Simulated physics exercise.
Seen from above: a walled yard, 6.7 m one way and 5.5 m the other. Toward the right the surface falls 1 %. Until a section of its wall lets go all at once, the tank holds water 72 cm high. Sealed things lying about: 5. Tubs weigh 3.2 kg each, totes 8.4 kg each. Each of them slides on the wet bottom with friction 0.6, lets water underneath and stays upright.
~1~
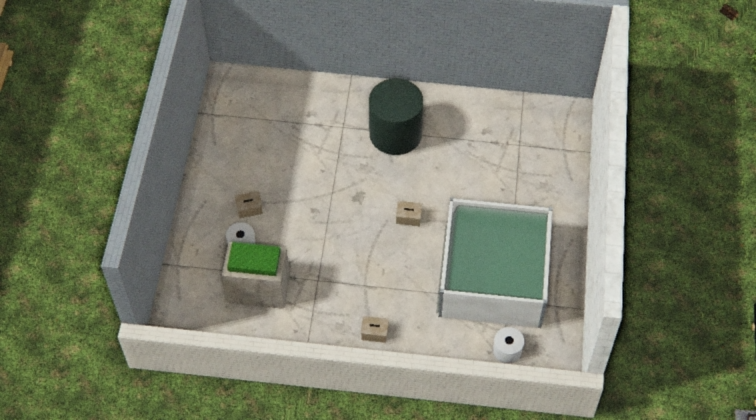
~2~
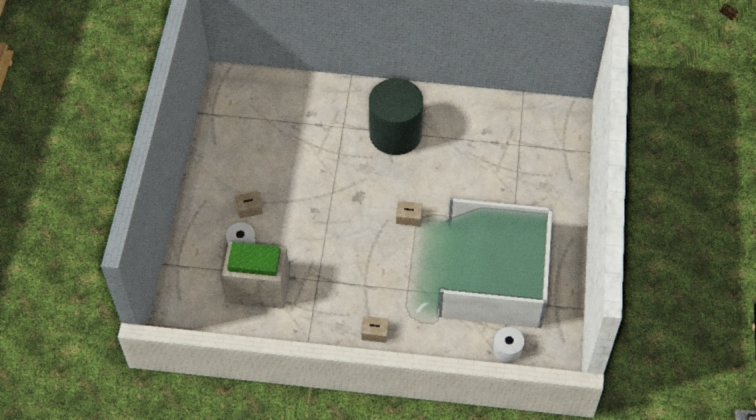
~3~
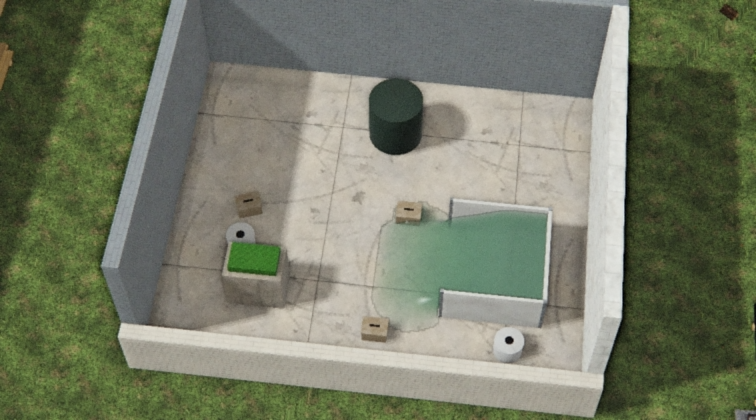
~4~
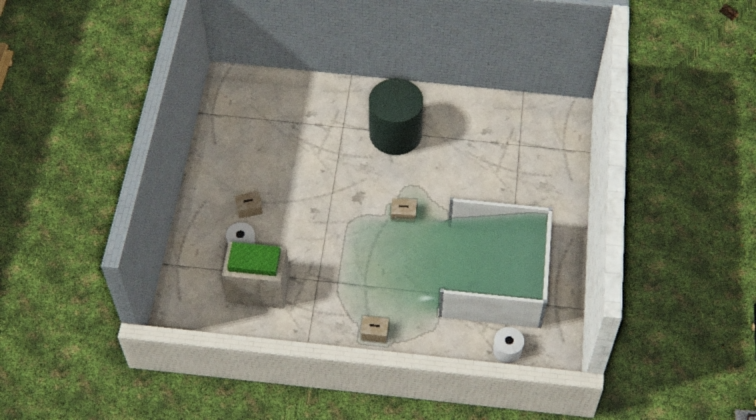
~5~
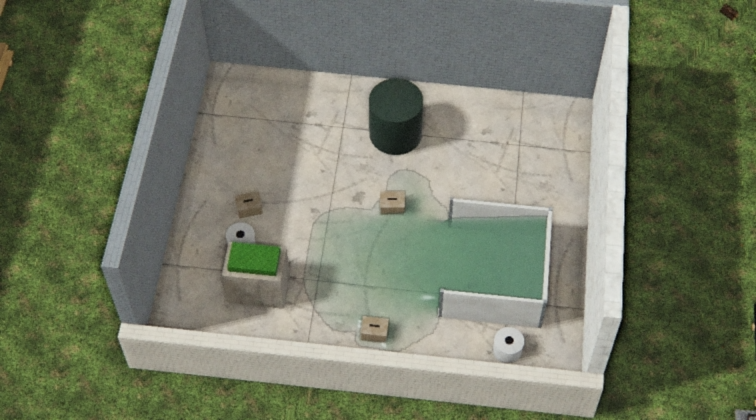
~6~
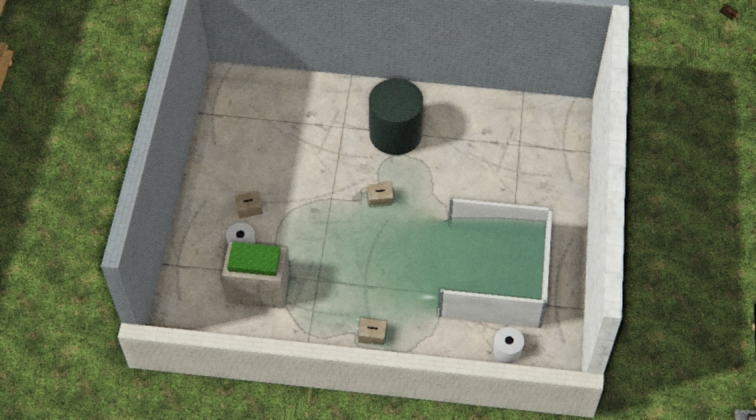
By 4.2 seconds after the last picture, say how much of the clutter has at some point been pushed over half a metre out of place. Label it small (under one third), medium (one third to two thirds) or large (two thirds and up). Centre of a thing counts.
Large.
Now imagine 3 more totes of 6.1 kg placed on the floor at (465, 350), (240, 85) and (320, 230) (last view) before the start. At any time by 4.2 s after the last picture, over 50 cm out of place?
Going through them, I'd say falls short, exceeds it and finally exceeds it.
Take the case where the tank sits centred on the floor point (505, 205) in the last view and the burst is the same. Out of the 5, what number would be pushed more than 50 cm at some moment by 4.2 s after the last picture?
Result: 3.
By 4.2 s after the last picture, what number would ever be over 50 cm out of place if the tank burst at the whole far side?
Then 1 of them would.
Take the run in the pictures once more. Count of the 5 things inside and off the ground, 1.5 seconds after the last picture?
At that time the total is 3.
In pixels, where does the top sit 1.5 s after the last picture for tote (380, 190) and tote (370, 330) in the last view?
About (292, 106) for the first and (278, 335) for the second.
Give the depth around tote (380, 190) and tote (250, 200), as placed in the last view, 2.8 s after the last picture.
I'd put it at 10 cm and 15 cm respectively.
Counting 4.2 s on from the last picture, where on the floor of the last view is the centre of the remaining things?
At about (304, 203).
Then, 0.4 s after the last picture 1 of 5 are over 50 cm from their spots; 0 afloat.
Then, 1.5 s after the last picture 4 of 5 are over 50 cm from their spots; 3 afloat.
Then, 2.8 s after the last picture 4 of 5 are over 50 cm from their spots; 4 afloat.
Then, 4.2 s after the last picture 3 of 5 are over 50 cm from their spots, and 4 have been at some point; 3 afloat.
